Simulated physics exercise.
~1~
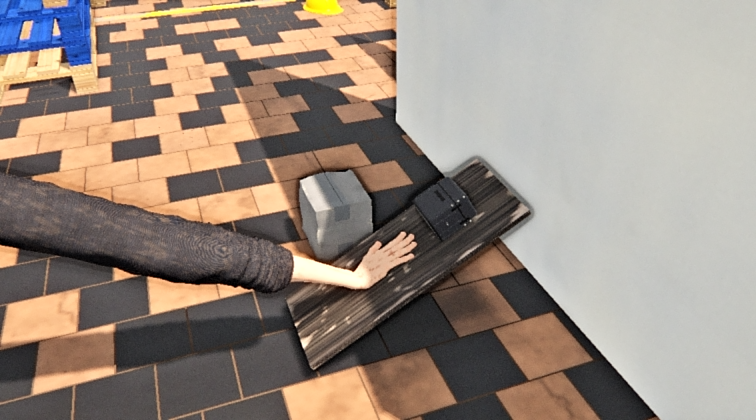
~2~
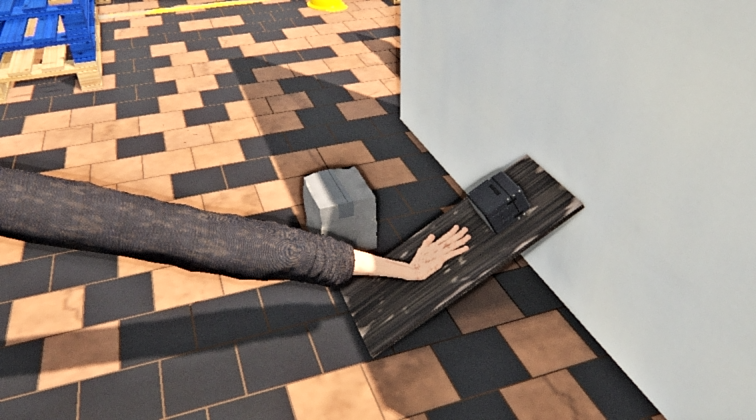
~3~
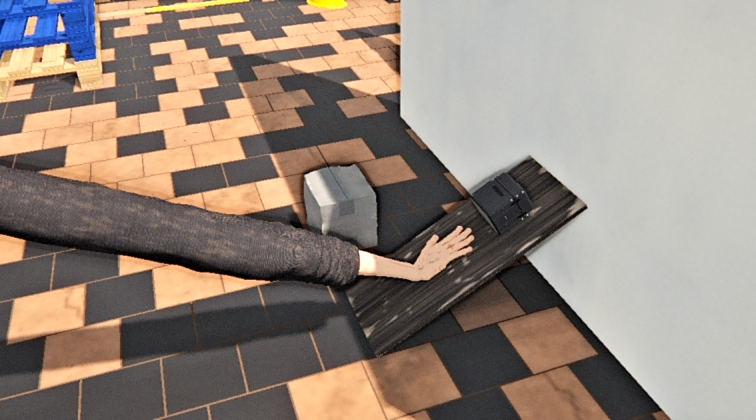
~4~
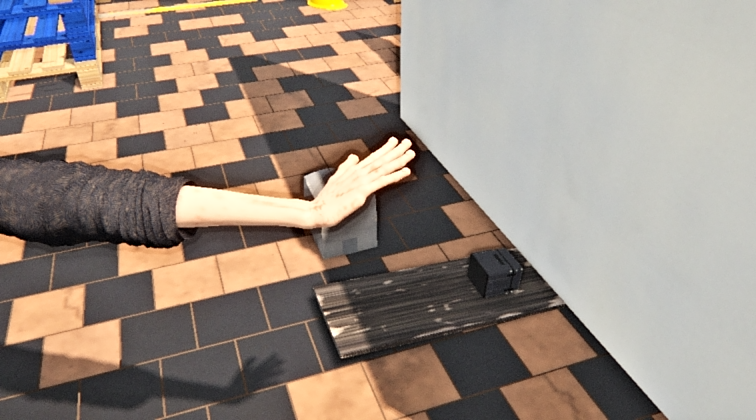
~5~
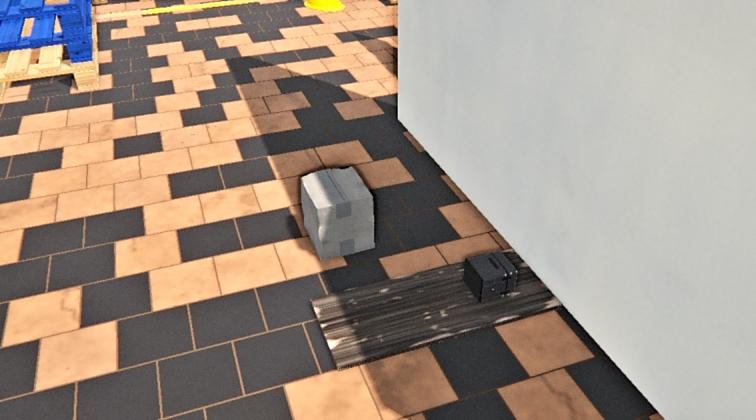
A hand leans a dark board against a pale wall, releases it, and it slides flat.
